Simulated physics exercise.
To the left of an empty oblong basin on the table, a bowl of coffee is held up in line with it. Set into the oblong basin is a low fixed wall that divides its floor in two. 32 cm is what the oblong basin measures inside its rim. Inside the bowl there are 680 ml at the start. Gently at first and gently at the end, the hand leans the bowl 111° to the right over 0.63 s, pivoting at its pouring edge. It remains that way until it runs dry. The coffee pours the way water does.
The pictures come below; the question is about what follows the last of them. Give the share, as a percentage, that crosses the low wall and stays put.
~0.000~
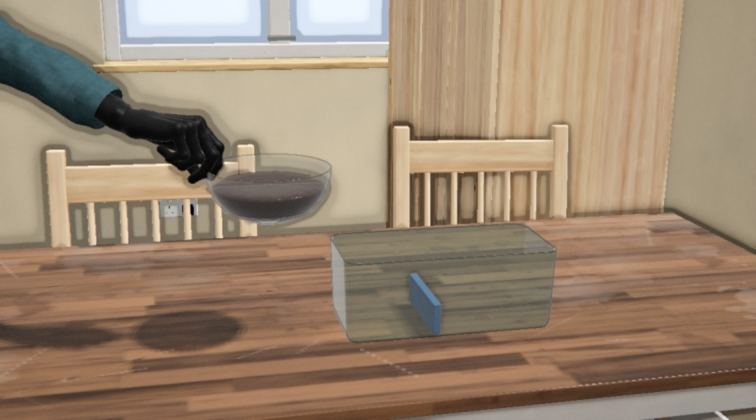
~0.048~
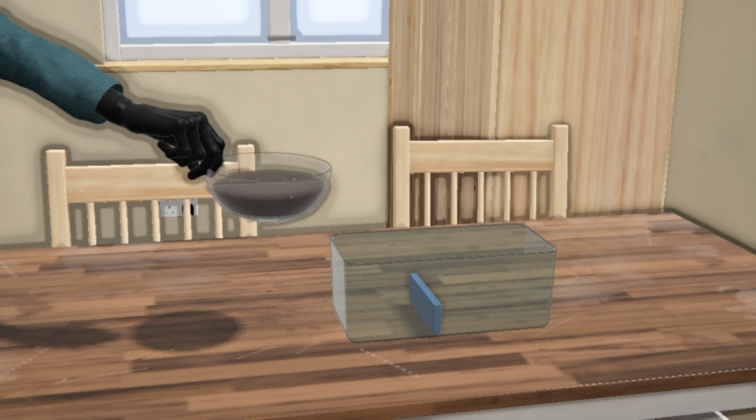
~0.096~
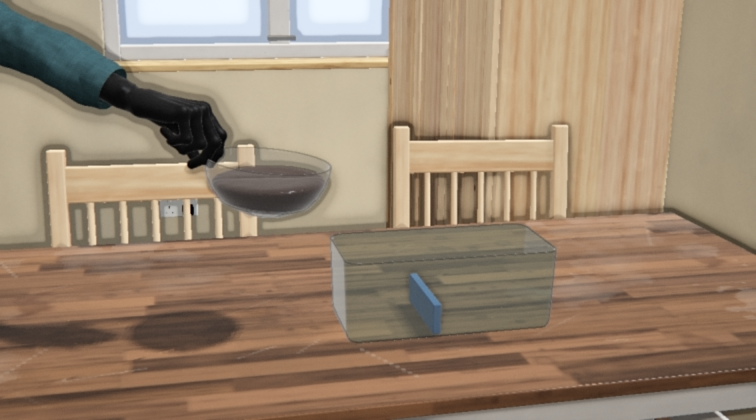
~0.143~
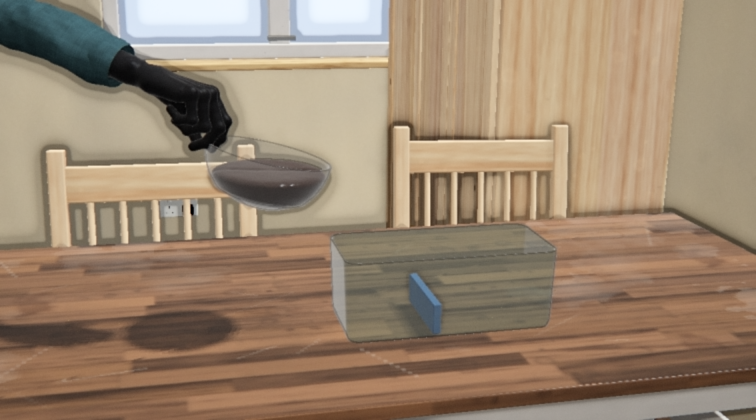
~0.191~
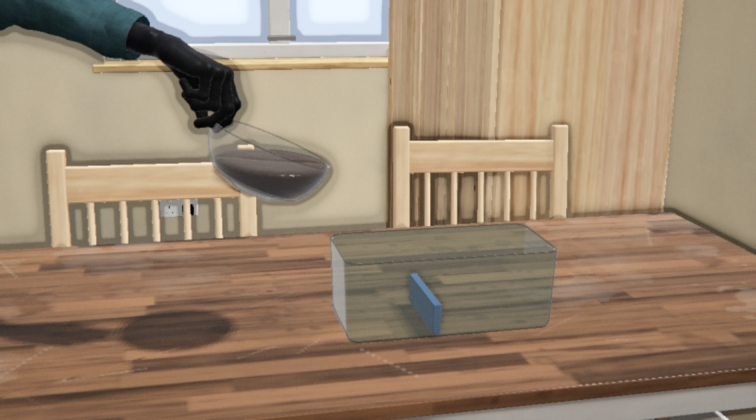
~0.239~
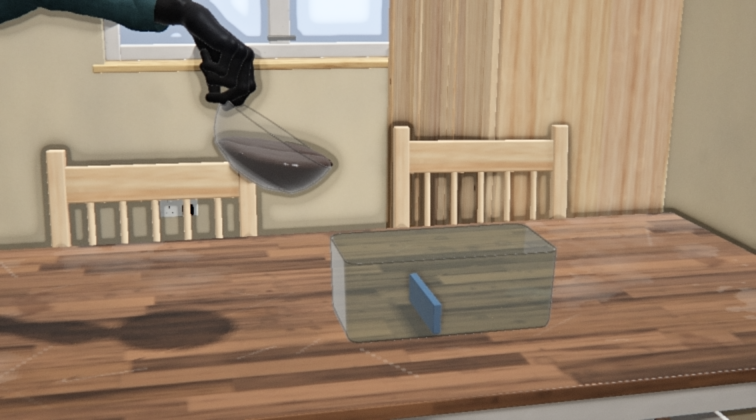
Around 26 %.
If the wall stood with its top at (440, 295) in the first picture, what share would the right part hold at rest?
That would be about 25 in a hundred, I'd say.
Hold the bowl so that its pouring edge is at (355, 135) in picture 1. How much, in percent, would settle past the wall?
In that case roughly 70 per cent.
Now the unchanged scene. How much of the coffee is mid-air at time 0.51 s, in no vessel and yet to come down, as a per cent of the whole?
Share: Roughly 72 per cent.
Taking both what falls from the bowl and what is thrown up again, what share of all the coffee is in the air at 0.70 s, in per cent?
Around 3 percent of it is airborne.
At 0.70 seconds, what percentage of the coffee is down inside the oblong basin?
I'd put it at roughly 96 per cent.
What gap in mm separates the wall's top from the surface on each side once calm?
For the left, around 20 mm; for the right, around 40 mm.
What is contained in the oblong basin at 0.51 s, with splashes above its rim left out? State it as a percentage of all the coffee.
Near 10 in a hundred.
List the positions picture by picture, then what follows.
The first picture shows tilt 0°; pouring edge (330, 166); surface from (210, 187) to (325, 182); the oblong basin's rim runs from (338, 250) to (541, 238); the wall's top is at (425, 290).
The second picture shows tilt 2°; pouring edge (330, 166); surface from (211, 185) to (324, 181).
The third picture shows tilt 6°; pouring edge (330, 166); surface from (211, 180) to (324, 176).
The fourth picture shows tilt 14°; pouring edge (329, 166); surface from (211, 171) to (325, 171).
The fifth picture shows tilt 23°; pouring edge (329, 166); surface from (213, 157) to (326, 164).
The sixth picture shows tilt 35°; pouring edge (329, 166); surface from (217, 141) to (323, 155); 1 per cent is over the edge.
Then, 0.51 s in, the tilt is 101° and 17 per cent is still to pour, 10 is left of the wall and 0 right of it.
Then, 0.70 s in, the tilt is 111° and 0 per cent is still to pour, 72 is left of the wall and 25 right of it.
Then, 0.91 s in, the tilt is 111° and 0 per cent is still to pour, 69 is left of the wall and 24 right of it.
Then, 1.13 s in, the tilt is 111° and 0 per cent is still to pour, 69 is left of the wall and 26 right of it.
Finally, 69 per cent lies left of the wall, 26 right of it and 4 outside.
